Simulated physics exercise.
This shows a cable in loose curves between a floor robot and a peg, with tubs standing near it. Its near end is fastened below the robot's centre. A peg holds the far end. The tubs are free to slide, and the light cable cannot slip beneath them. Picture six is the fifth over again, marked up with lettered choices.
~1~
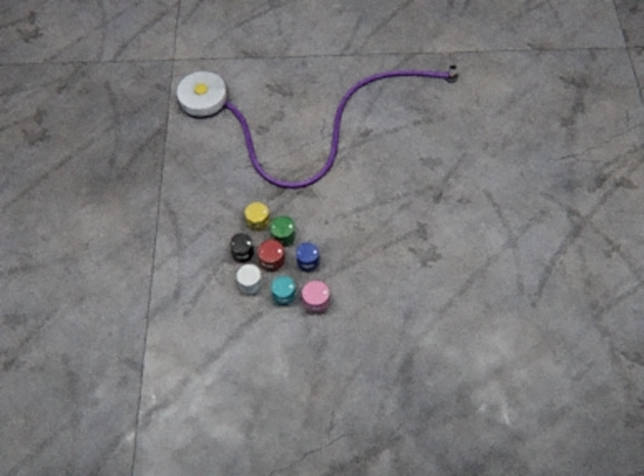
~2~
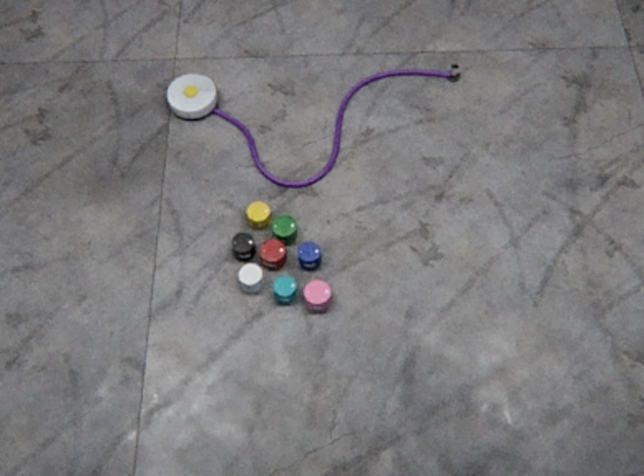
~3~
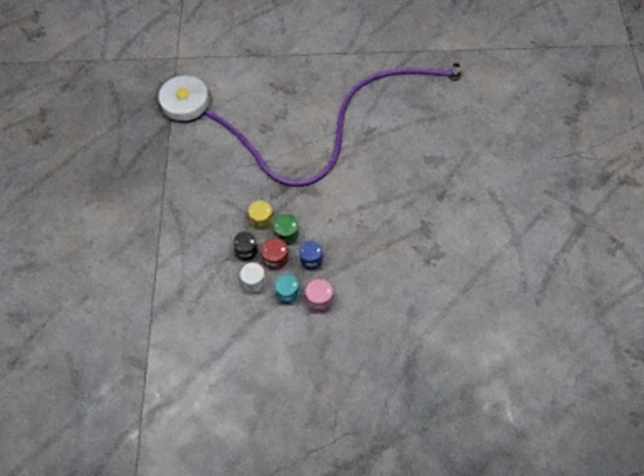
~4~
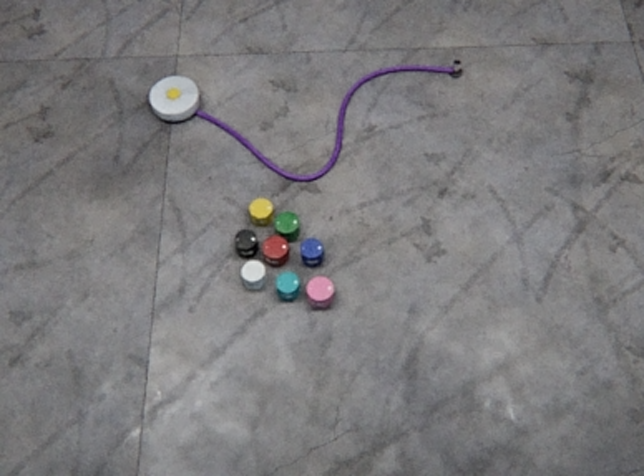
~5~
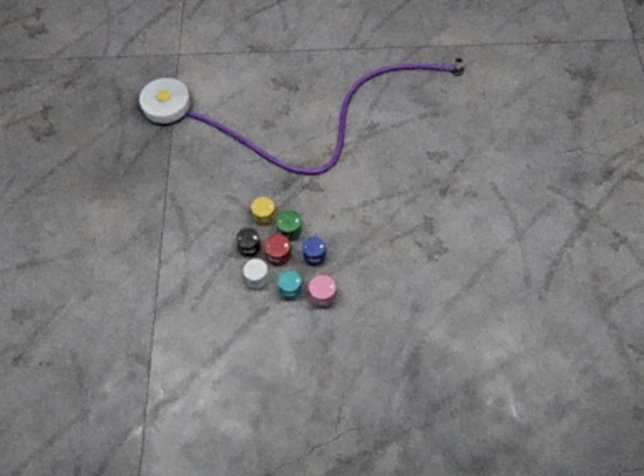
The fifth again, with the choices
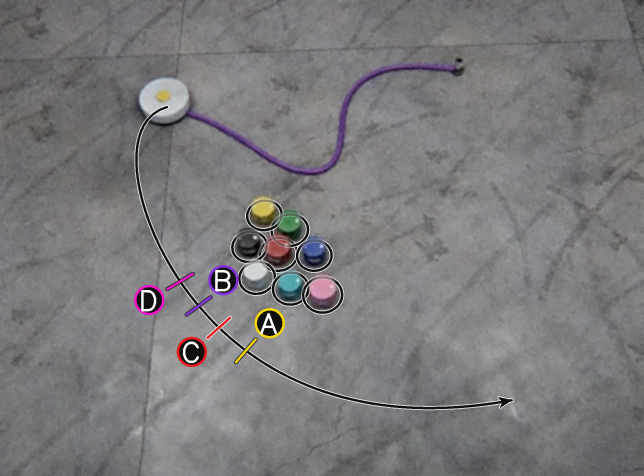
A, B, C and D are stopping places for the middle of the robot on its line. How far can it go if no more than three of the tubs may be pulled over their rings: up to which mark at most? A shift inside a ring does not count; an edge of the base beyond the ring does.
A is the last stop within the limit.
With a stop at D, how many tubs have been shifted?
By then, none.
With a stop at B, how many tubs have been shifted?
The count is none.
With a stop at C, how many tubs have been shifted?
By then, none.
On the marked copy, A at (246, 351); B at (199, 306); C at (219, 328); D at (180, 282); the route from (167, 107) via (216, 325) to (512, 400).
With A. Early on, robot (137, 184).
Further on, robot (177, 275).
At the end, robot (245, 347); none over the rings.
As for the rest, B is within the limit but short; C is within the limit but short; D is within the limit but short.
